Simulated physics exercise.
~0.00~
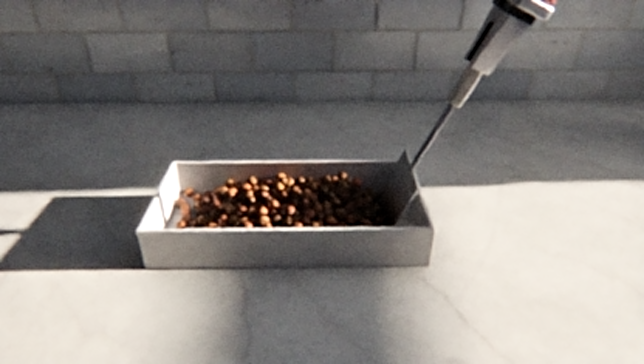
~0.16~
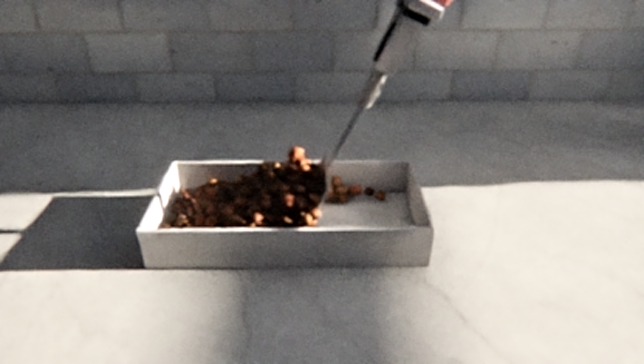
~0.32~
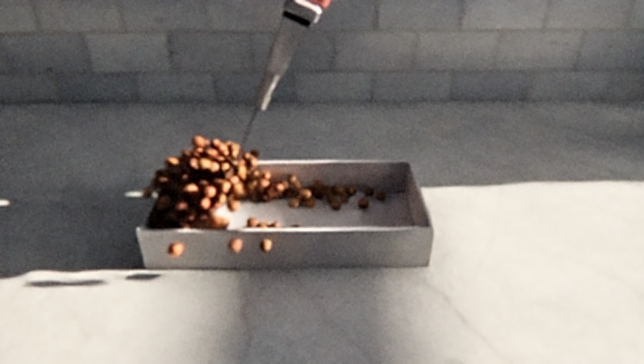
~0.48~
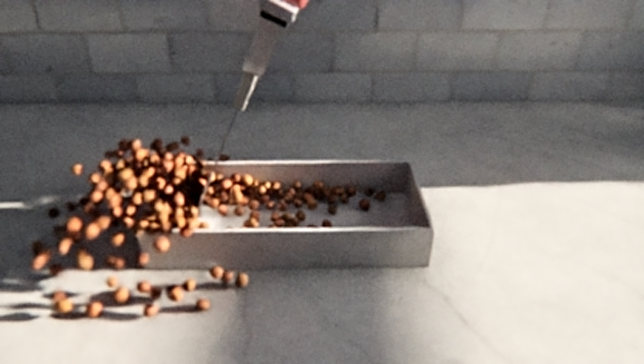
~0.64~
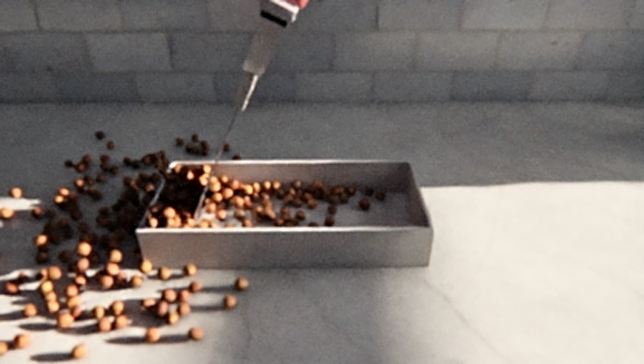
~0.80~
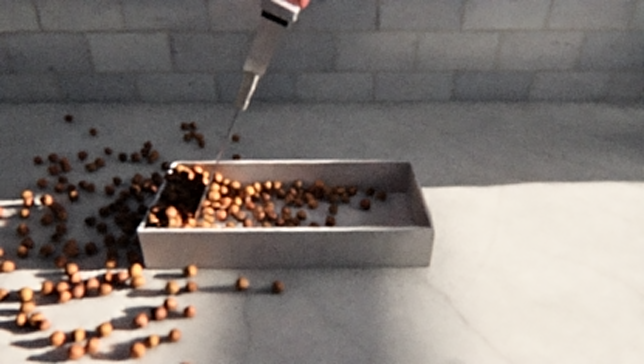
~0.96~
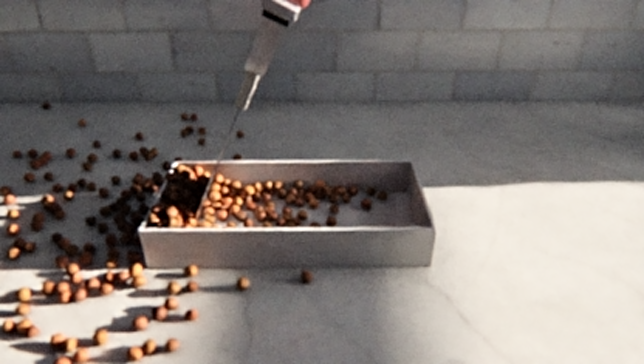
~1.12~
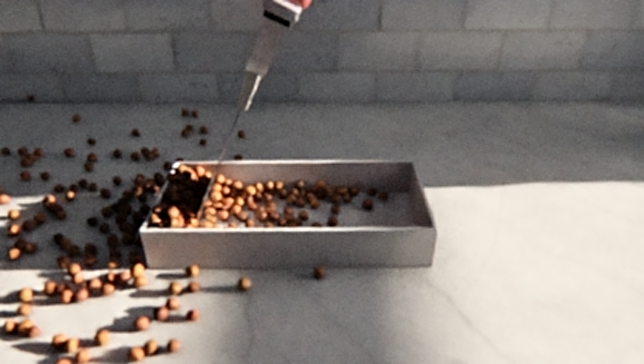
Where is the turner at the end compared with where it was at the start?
It starts at the right end of the tray and ends farther left, standing near the tray's left end.
